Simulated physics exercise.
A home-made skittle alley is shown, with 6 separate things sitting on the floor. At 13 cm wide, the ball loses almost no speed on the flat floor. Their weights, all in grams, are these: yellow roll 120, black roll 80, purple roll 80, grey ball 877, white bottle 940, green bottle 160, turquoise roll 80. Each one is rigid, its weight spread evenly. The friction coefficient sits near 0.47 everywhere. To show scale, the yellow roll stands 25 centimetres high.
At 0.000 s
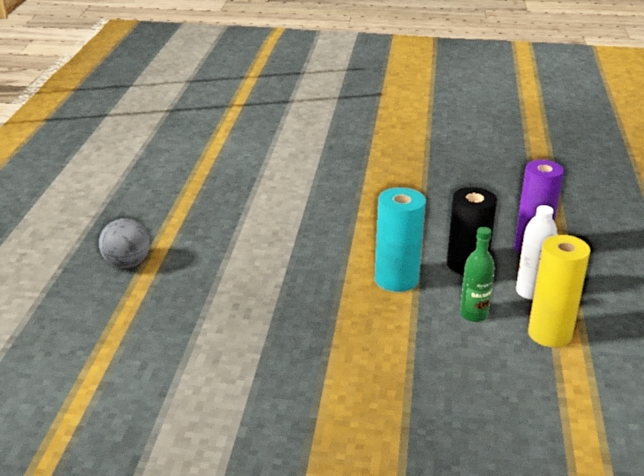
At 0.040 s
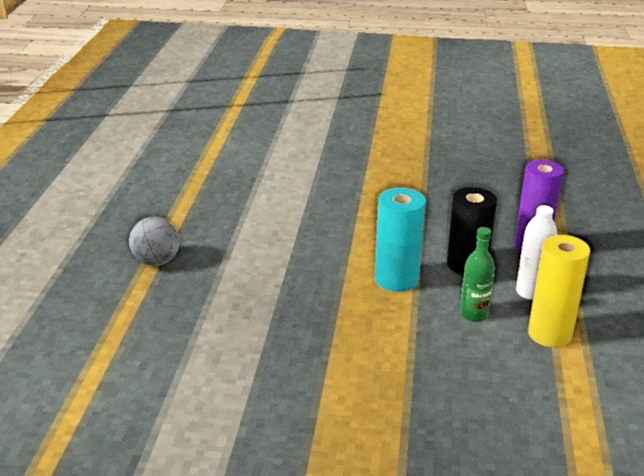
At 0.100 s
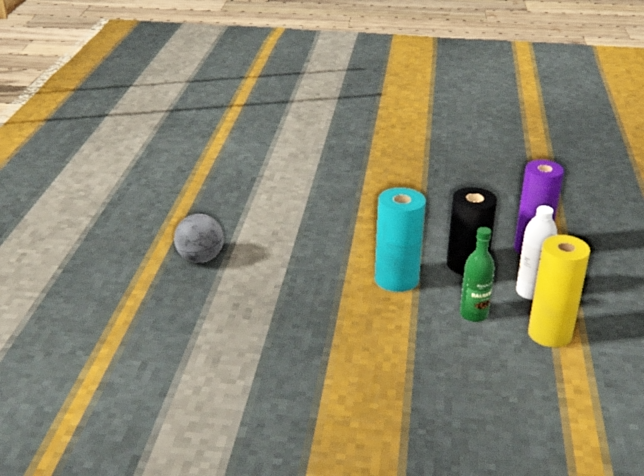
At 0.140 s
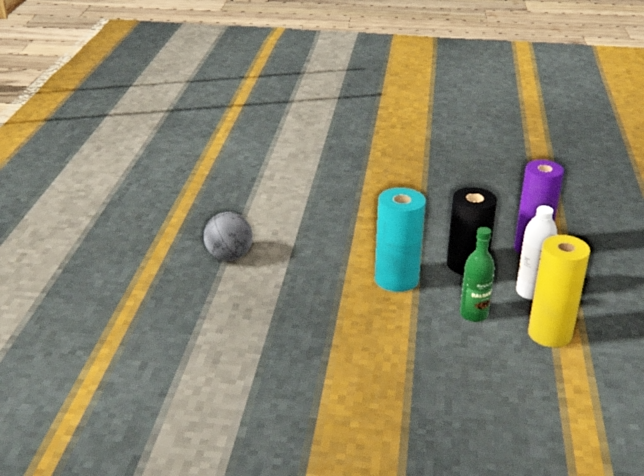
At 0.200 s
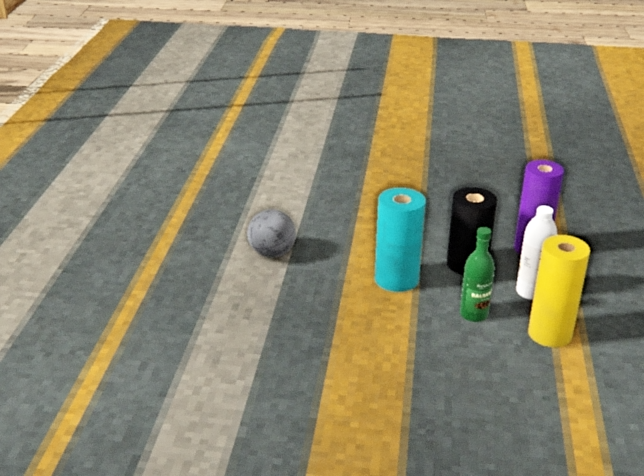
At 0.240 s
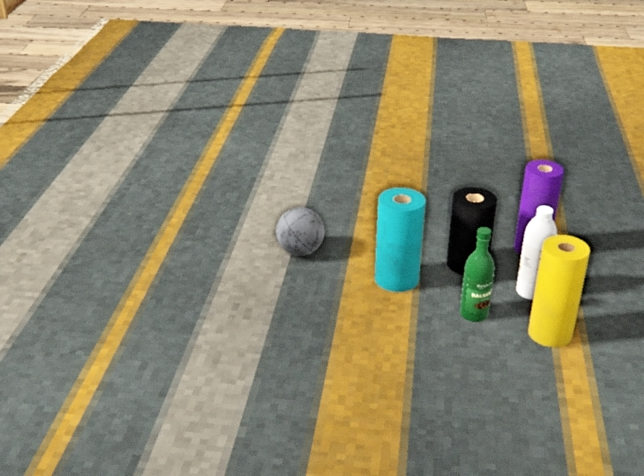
A grey ball rolls steadily from left to right across a striped rug of grey, beige and yellow, seen from above by a still camera. On the right stand a turquoise roll, a black roll, a purple roll, a yellow roll, a white bottle and a green bottle, all motionless. The ball crosses a thin yellow stripe, then a beige one, nearing the turquoise roll.
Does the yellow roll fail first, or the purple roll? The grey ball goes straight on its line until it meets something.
The second of the pair fails first.
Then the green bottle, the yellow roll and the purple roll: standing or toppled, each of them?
In the last frame the green bottle remains up, the yellow roll remains up and the purple roll does not stay up.
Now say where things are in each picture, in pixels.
In the first picture, 0 cm rolled; grey ball (125, 243); yellow roll (558, 292); purple roll (538, 210).
In the second picture, 8 cm rolled; grey ball (155, 242); green bottle (479, 274).
In the third picture, 19 cm rolled; grey ball (199, 239); black roll (471, 232).
In the fourth picture, 27 cm rolled; grey ball (228, 237); green bottle (479, 274).
In the fifth picture, 38 cm rolled; grey ball (272, 234); black roll (471, 232).
In the sixth picture, 46 cm rolled; grey ball (300, 232); yellow roll (558, 292); purple roll (538, 210).
After 0.74 s, 137 cm rolled; grey ball near (618, 203); purple roll 6° off upright near (623, 229); black roll 7° off upright.
After 1.34 s, purple roll on its side; black roll moved 5 cm.
In the end (2.1 s), toppled on the floor, purple roll; the other 5 under 8 cm from the start. At the end, from the last picture's camera, yellow roll near (558, 292). Yellow roll was never lost; purple roll went at 0.88 s.
